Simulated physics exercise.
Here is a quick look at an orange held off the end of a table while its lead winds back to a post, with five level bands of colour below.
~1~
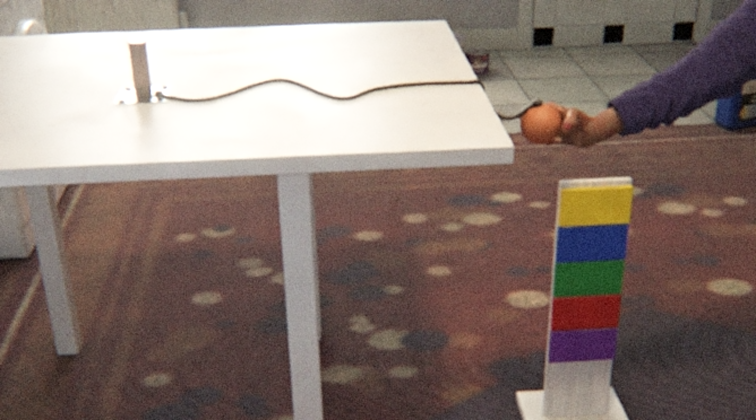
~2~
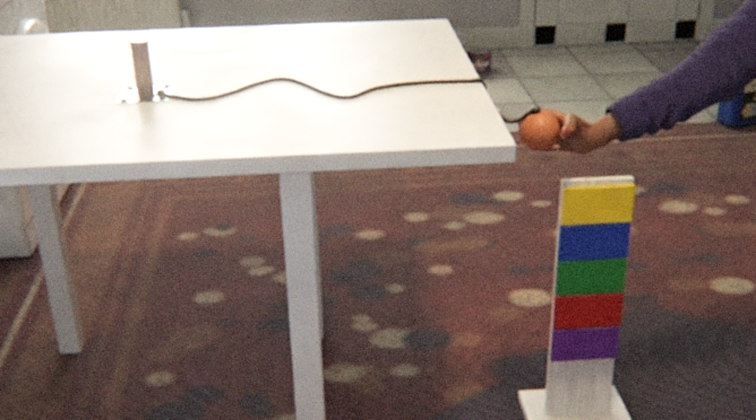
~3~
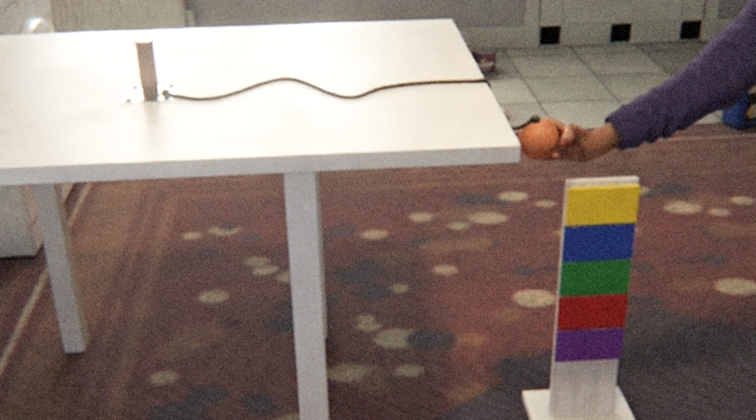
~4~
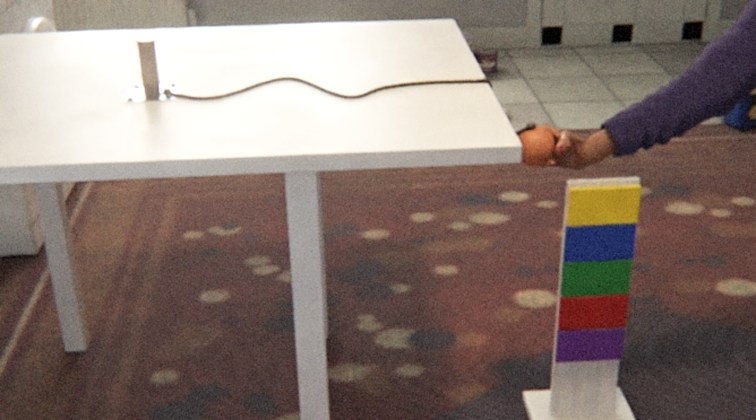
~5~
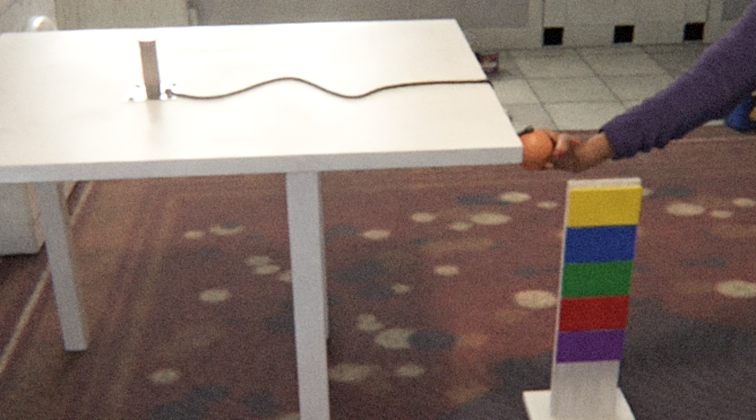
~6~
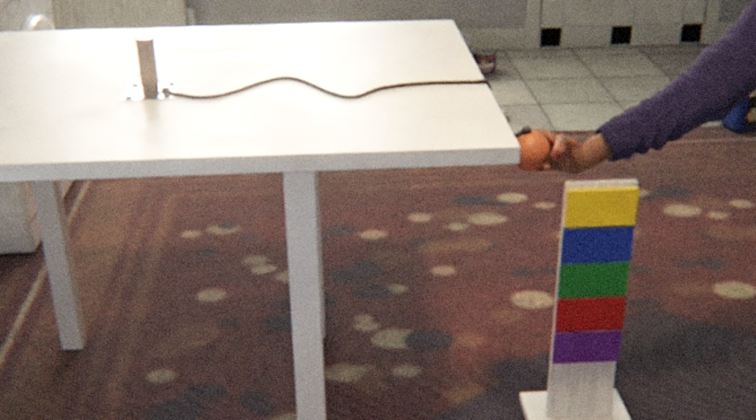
At the edge of a white table, a hand in a purple sleeve holds an orange on a cord leading back to a small post, lowering it slightly beside the tabletop while a stand with five coloured bands stands below.
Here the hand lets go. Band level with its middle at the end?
Blue band.
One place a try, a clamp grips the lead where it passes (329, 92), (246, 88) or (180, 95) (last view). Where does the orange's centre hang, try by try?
For the three tries you'd see (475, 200), (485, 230) and (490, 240).
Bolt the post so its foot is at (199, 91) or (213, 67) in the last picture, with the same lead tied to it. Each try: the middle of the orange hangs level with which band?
The first case gives green, the second gives green.
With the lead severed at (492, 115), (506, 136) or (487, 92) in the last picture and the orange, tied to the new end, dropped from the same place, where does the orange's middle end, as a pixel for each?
Approximate pixels, cut by cut: (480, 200); (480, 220); (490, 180).
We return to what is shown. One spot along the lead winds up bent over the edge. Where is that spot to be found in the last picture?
In the last picture it is at roughly (421, 84).
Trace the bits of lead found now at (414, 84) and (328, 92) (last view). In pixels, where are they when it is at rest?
Around (483, 86); the other one around (379, 87).
Soon after, orange near (444, 238); level with blue.
Then, orange near (480, 245); level with blue.
At rest, orange near (489, 245); level with blue. Its centre hangs level with the blue band.
